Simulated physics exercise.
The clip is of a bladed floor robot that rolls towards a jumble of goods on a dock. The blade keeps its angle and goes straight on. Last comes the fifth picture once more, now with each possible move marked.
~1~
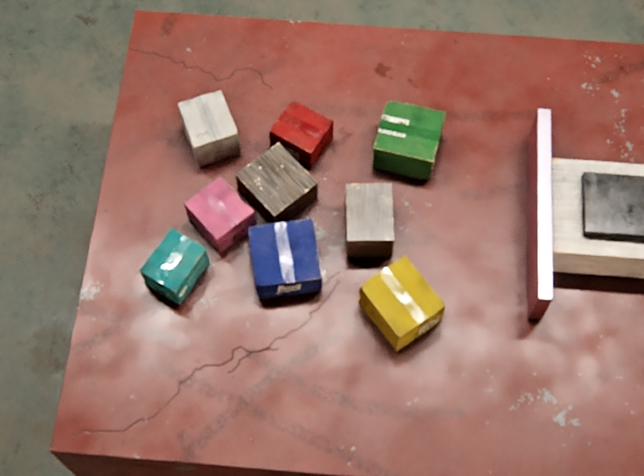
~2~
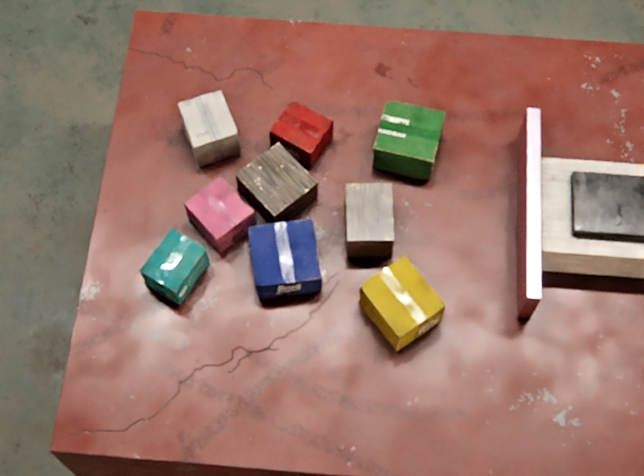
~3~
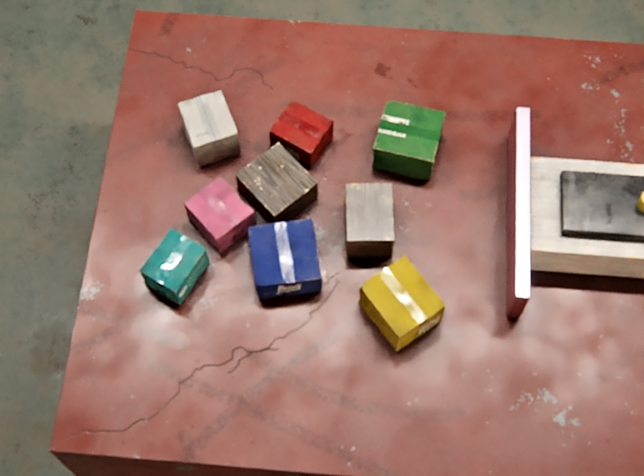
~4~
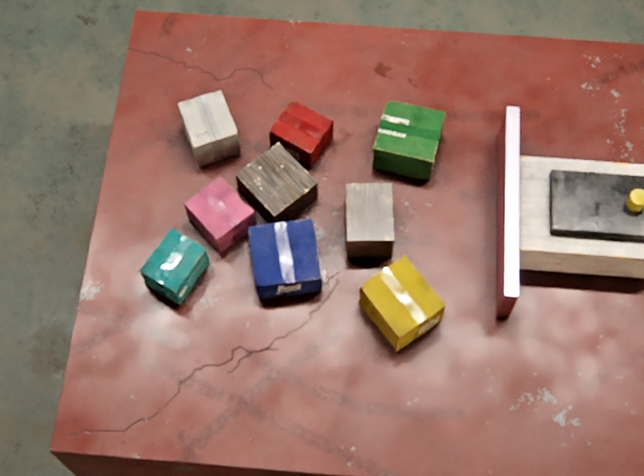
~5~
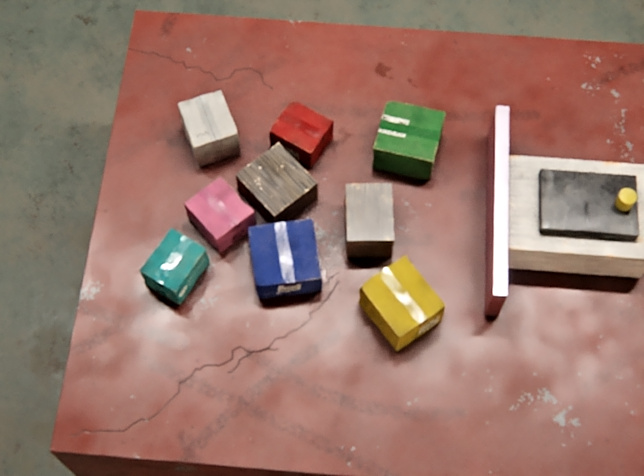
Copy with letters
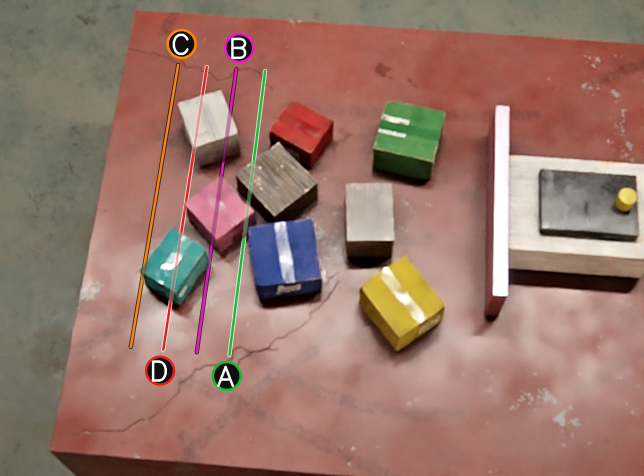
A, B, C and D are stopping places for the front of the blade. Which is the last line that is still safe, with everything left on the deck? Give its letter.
It can go as far as A.
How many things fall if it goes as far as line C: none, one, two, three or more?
Three or more.
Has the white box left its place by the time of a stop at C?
Yes.
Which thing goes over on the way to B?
The white box.
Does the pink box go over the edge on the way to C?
Yes.
On the copy, A at (248, 204); B at (218, 202); C at (156, 197); D at (186, 199).
On A. First, robot (488, 196); yellow parcel (369, 312); green parcel (374, 139).
Then, robot (397, 189); white box (186, 130); pink box (203, 223).
Finally, robot (329, 184); white box (123, 124); red parcel (172, 124); nothing has fallen.
By contrast, B drops the white box; C drops the turquoise box, red parcel, white box, pink box and black crate; D drops the white box.
